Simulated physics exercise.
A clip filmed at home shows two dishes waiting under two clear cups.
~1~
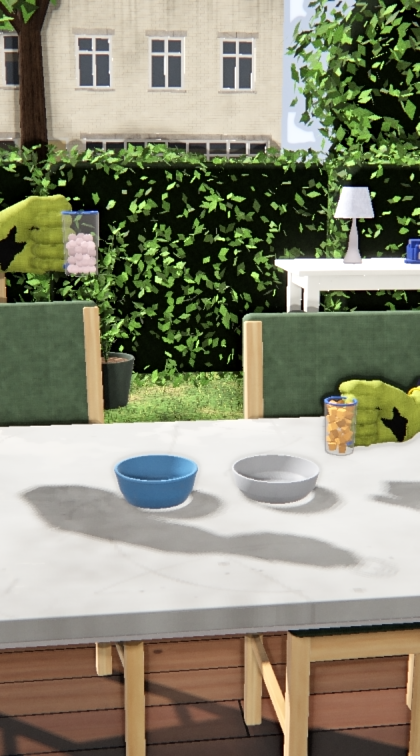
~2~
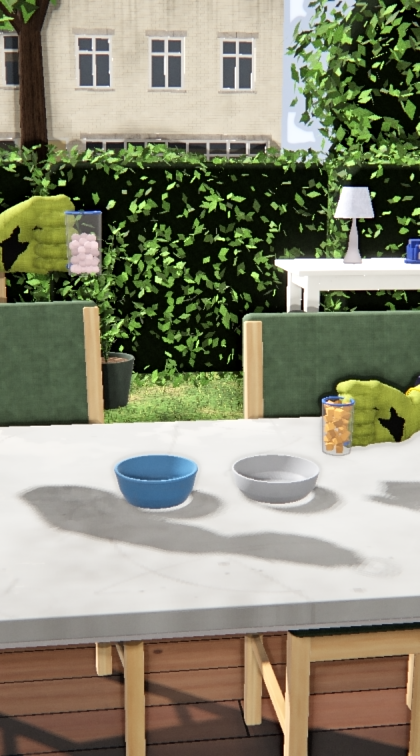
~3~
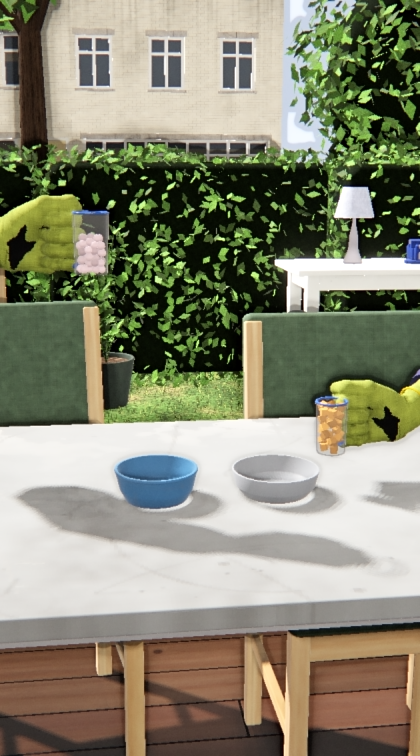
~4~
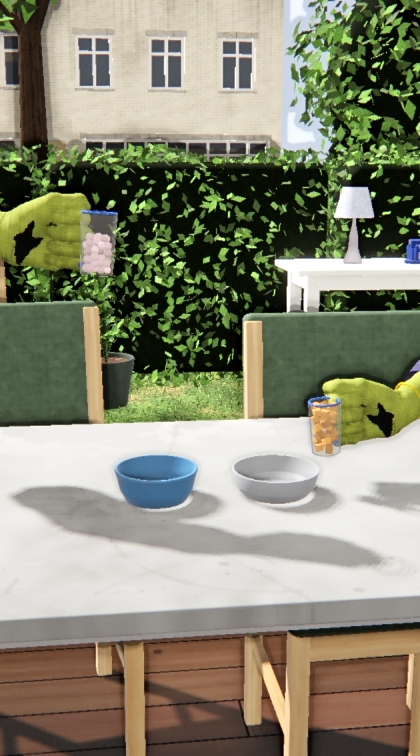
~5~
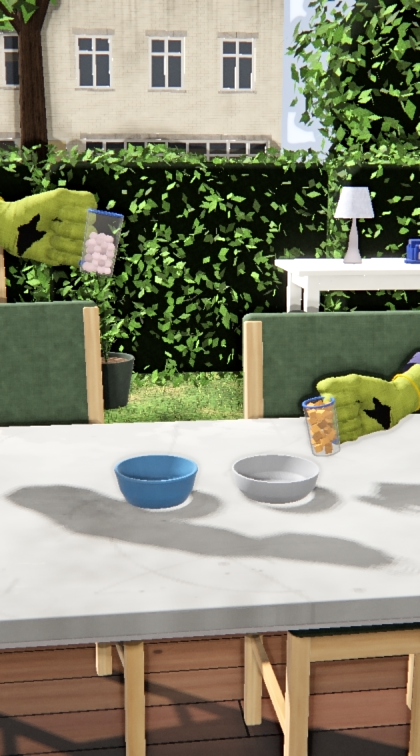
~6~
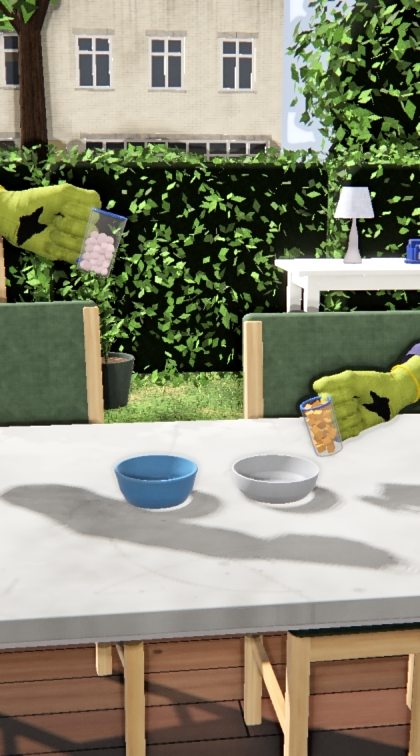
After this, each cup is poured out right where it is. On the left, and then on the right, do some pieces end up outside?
Left dish spills; right contains everything.
Then, 0.31 s later than the last frame, left, every one still in the cup; right, every one still in the cup.
Then, 0.70 s later than the last frame, left, every one still in the cup; right, every one still in the cup.
Then, 1.11 s later than the last frame, left, the larger part still in the cup, roughly a quarter in the air; right, the larger part still in the cup, about a tenth in the dish, about a tenth in the air.
When it is over, left, roughly half in the dish, roughly half outside the dish; right, every one in the dish, not one outside the dish.
